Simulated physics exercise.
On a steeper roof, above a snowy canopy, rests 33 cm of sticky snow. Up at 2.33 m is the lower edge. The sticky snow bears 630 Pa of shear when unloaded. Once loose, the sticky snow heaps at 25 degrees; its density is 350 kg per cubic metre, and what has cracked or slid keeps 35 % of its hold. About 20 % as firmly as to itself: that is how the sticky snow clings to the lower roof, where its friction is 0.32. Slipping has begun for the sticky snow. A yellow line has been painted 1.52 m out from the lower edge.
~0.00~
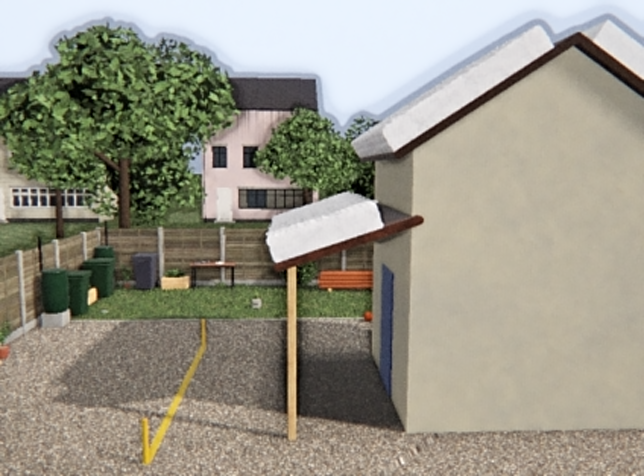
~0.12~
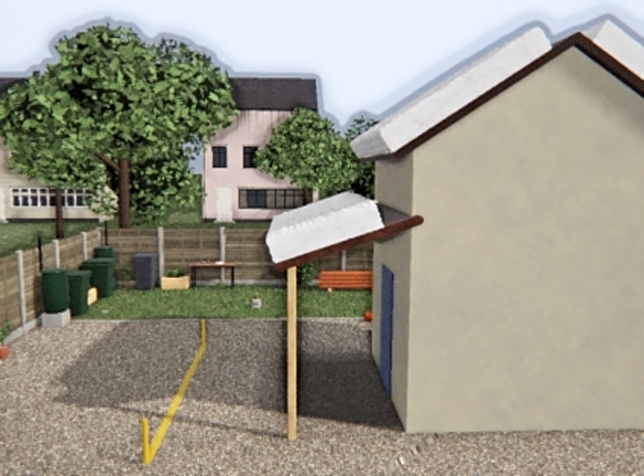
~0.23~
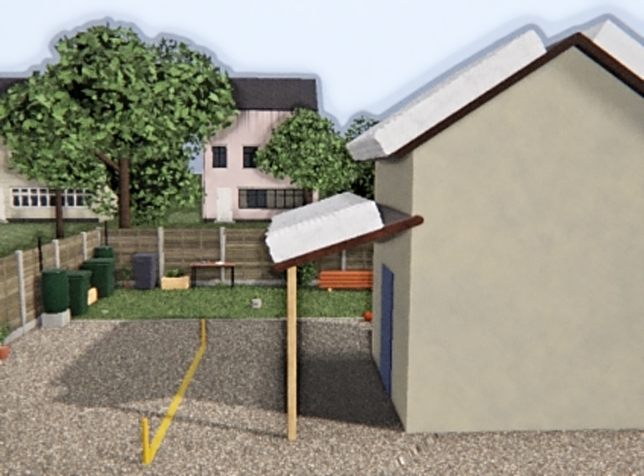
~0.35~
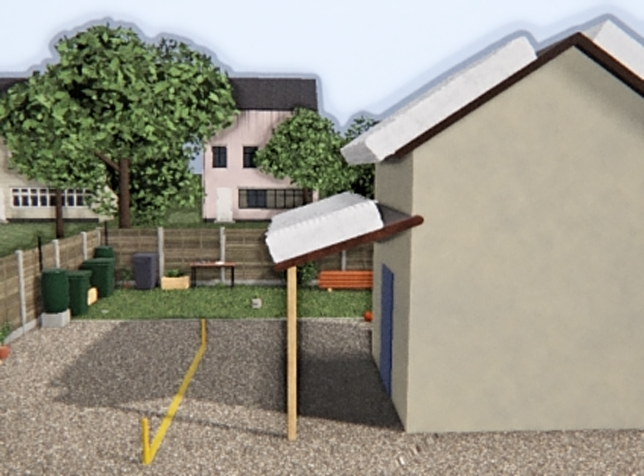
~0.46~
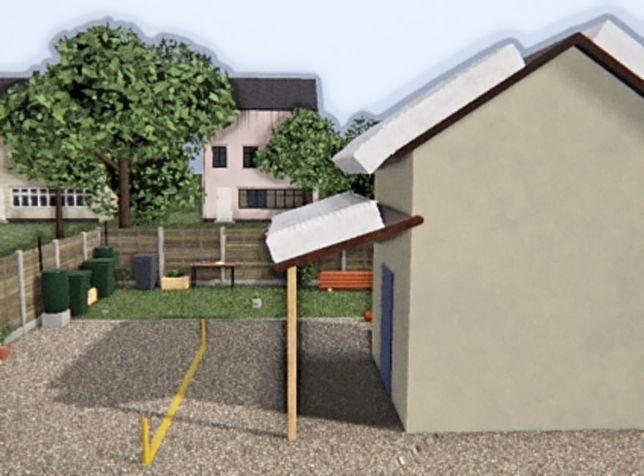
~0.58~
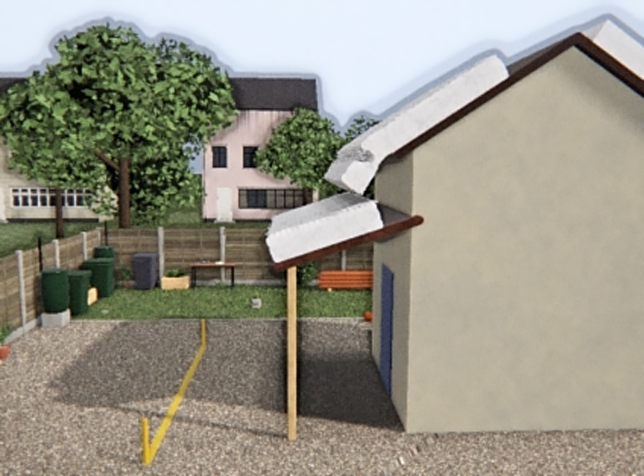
In a gravel yard with a yellow line, beside a beige building, a thick white layer lies on the steep roof above a snowy canopy. The layer slides slowly down to the left, baring the roof near the peak, then pokes past the lower edge, where its front cracks and sags toward the canopy.
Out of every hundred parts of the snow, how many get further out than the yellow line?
Around 53 in every hundred.
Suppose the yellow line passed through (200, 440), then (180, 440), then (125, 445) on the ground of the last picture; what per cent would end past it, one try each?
Respectively about 70 in a hundred, 60 in a hundred and 40 in a hundred.
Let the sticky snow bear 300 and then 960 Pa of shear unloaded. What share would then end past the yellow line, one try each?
Going in order, it's 55 % and then 45 %.
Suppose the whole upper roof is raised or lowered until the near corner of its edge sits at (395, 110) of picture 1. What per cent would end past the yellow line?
Result: Near 50 %.
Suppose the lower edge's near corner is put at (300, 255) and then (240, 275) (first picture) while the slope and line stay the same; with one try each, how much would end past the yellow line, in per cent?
I'd expect around 45 percent the first time and around 60 percent the second.
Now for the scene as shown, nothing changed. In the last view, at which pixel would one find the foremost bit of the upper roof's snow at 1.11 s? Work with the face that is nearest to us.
(251, 234), give or take.
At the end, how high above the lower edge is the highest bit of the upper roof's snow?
It ends up some 0.7 m higher than the lower edge.
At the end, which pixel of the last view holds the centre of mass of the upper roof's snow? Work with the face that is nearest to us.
Look near (107, 424) in the final picture.
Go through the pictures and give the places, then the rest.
In the first picture, front end of the sticky snow at (393, 128).
In the second picture, front end of the sticky snow at (391, 150), its middle shifted 2.6 cm, 1 % of it past the upper edge, in one piece.
In the third picture, front end of the sticky snow at (386, 147), its middle shifted 10 cm, 4 % of it past the upper edge, in one piece.
In the fourth picture, front end of the sticky snow at (377, 146), its middle shifted 23 cm, 10 % of it past the upper edge, in one piece.
In the fifth picture, front end of the sticky snow at (365, 151), its middle shifted 41 cm, 18 % of it past the upper edge, cracking.
In the sixth picture, front end of the sticky snow at (351, 169), its middle shifted 65 cm, 28 % of it past the upper edge, cracking.
By 1.11 s, none is below the lower edge and 0 % is past the line.
By 1.74 s, 60 % is below the lower edge and 22 % is past the line.
By 2.37 s, 82 % is below the lower edge and 52 % is past the line.
By 3.00 s, 83 % is below the lower edge and 53 % is past the line.
By 3.30 s, at the end, 83 % is below the lower edge and 53 % is past the line.
